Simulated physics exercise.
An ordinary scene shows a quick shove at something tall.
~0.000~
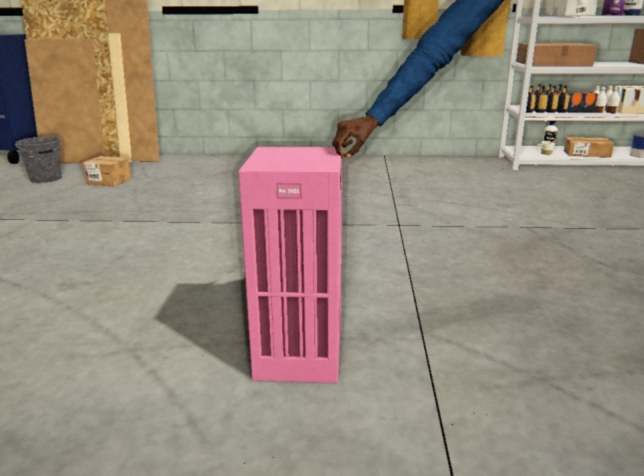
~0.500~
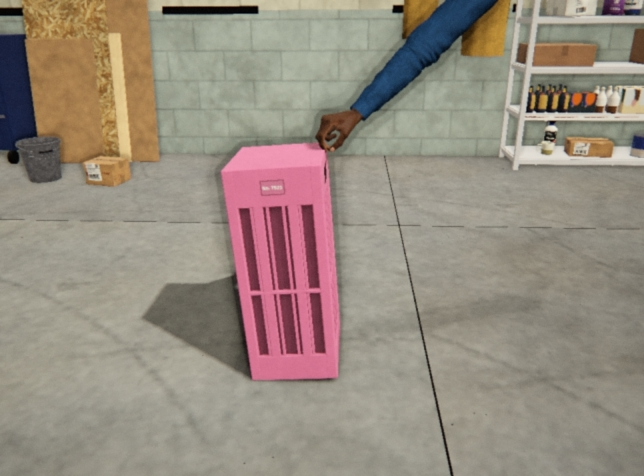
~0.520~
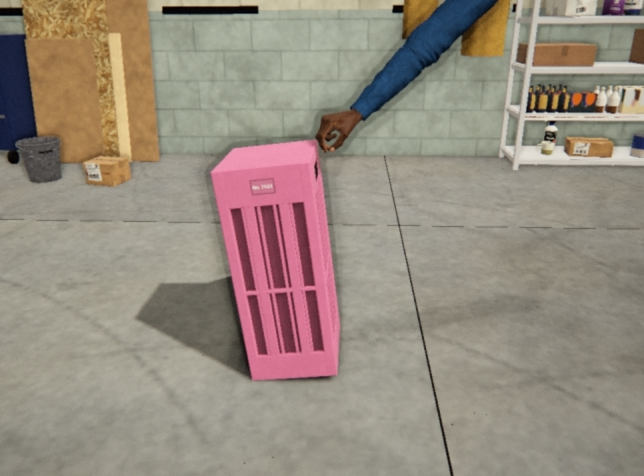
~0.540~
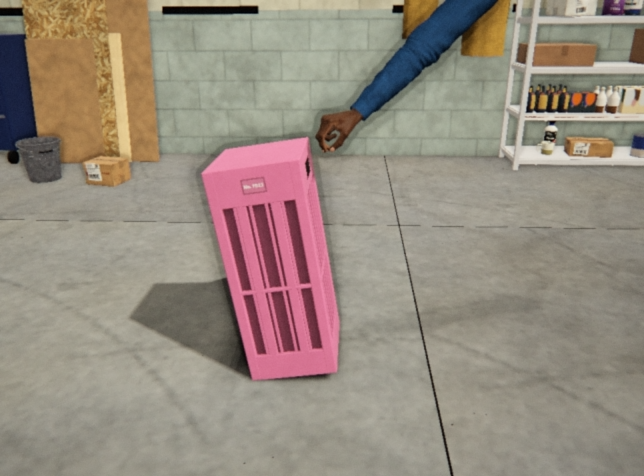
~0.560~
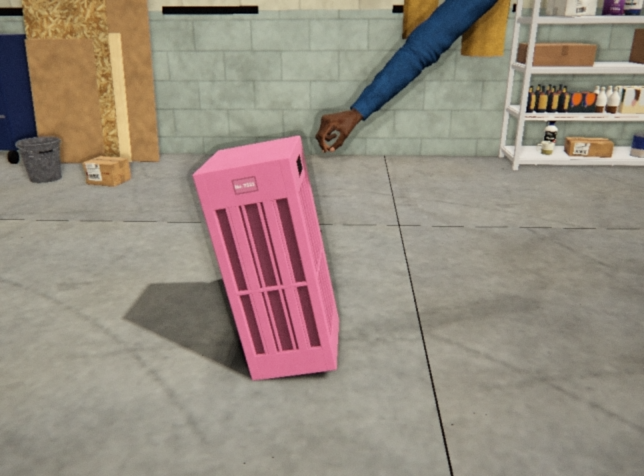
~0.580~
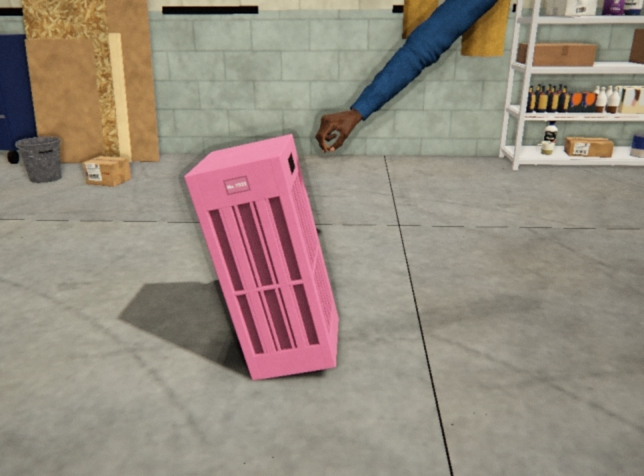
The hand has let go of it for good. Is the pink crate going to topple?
It will tilt too far to recover.
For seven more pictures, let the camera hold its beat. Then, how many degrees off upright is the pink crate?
By then, 25° from upright.
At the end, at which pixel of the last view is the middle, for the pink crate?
I'd say it stops near (158, 317).
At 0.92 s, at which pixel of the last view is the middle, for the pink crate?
The middle sits near (209, 264).
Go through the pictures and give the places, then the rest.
The first frame shows pink crate (297, 264) upright.
The second frame shows pink crate (289, 261) 4° off upright.
The third frame shows pink crate (285, 260) 6° off upright.
The fourth frame shows pink crate (280, 259) 9° off upright.
The fifth frame shows pink crate (276, 258) 11° off upright.
The sixth frame shows pink crate (272, 258) 13° off upright.
After 0.92 s, pink crate 46° off upright near (209, 264).
At rest (1.7 s), the pink crate topples, near (158, 317).
